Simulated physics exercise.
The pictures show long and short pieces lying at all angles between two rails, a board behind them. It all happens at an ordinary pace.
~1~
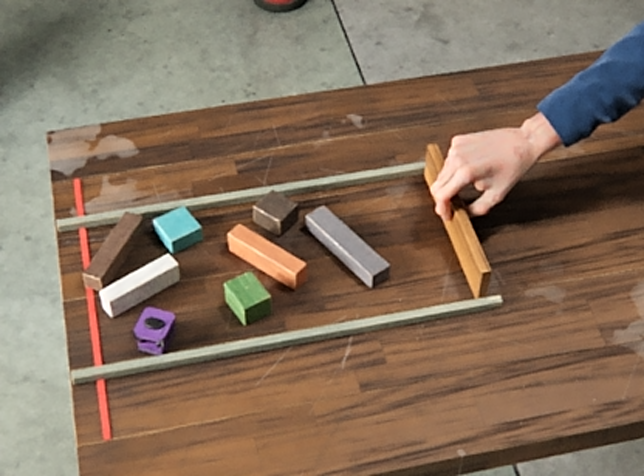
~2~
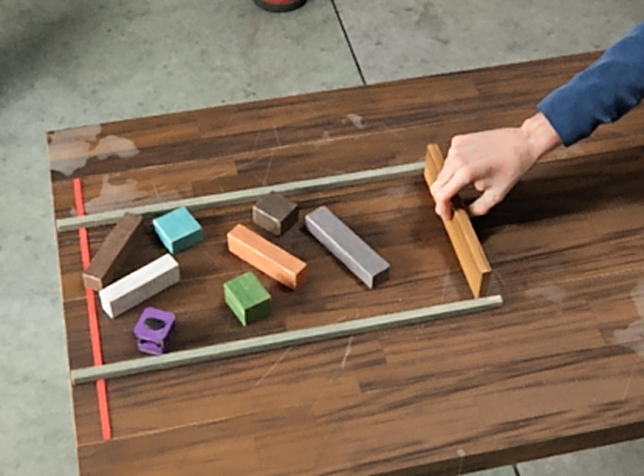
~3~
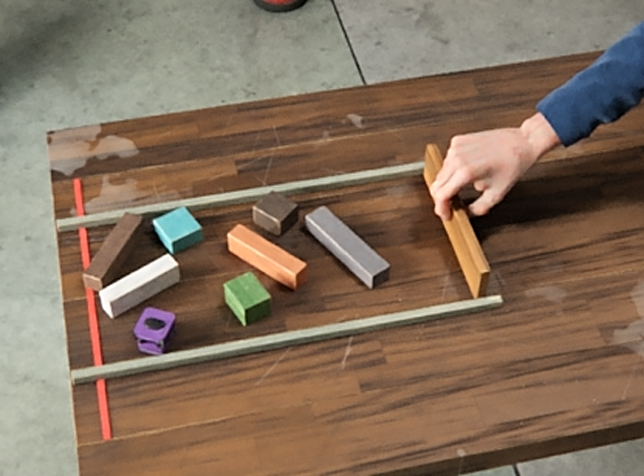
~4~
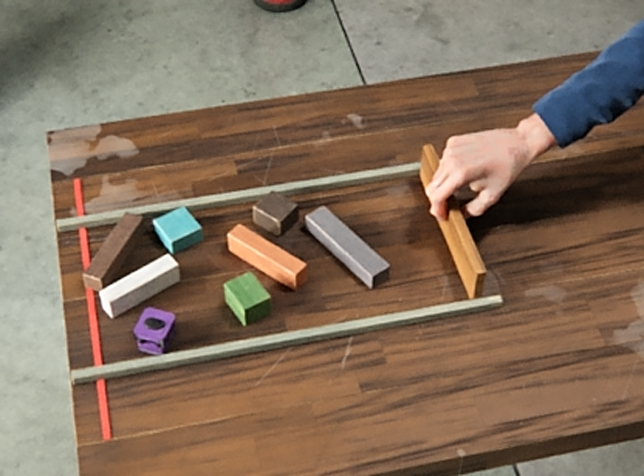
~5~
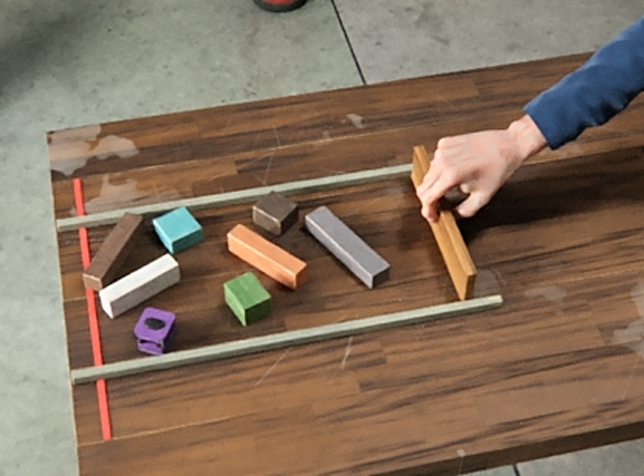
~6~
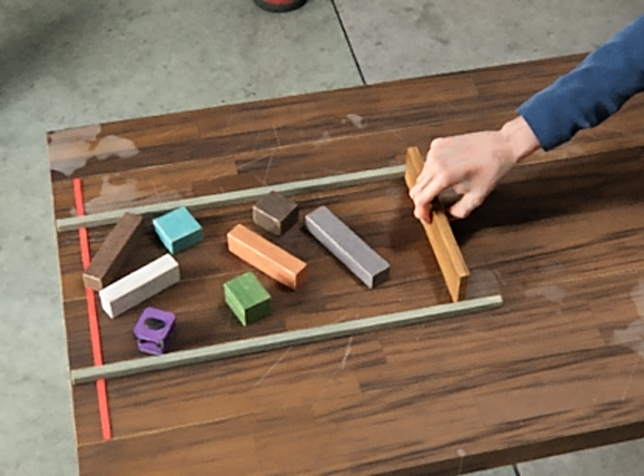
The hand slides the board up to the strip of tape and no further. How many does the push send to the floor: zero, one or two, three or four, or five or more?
The number that fall off is five or more.
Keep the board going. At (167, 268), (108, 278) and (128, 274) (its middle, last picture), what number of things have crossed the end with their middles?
It would be 0, 4 and 2.
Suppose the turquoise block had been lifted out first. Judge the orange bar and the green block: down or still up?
The orange bar tumbles off, the green block does not fall.
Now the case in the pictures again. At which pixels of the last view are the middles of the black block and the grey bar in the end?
First (67, 236), then (77, 292).
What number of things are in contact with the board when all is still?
That makes 3.
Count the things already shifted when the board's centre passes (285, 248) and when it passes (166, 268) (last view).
By then 4, and 8.
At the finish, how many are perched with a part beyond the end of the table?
The number is 2.
Soon after, none off yet; brown bar at rest near (115, 251); white bar at rest near (141, 286); purple case at rest near (156, 332).
At rest, the number that fall off is five or more; fallen, orange bar, turquoise block, purple case, white bar and brown bar.
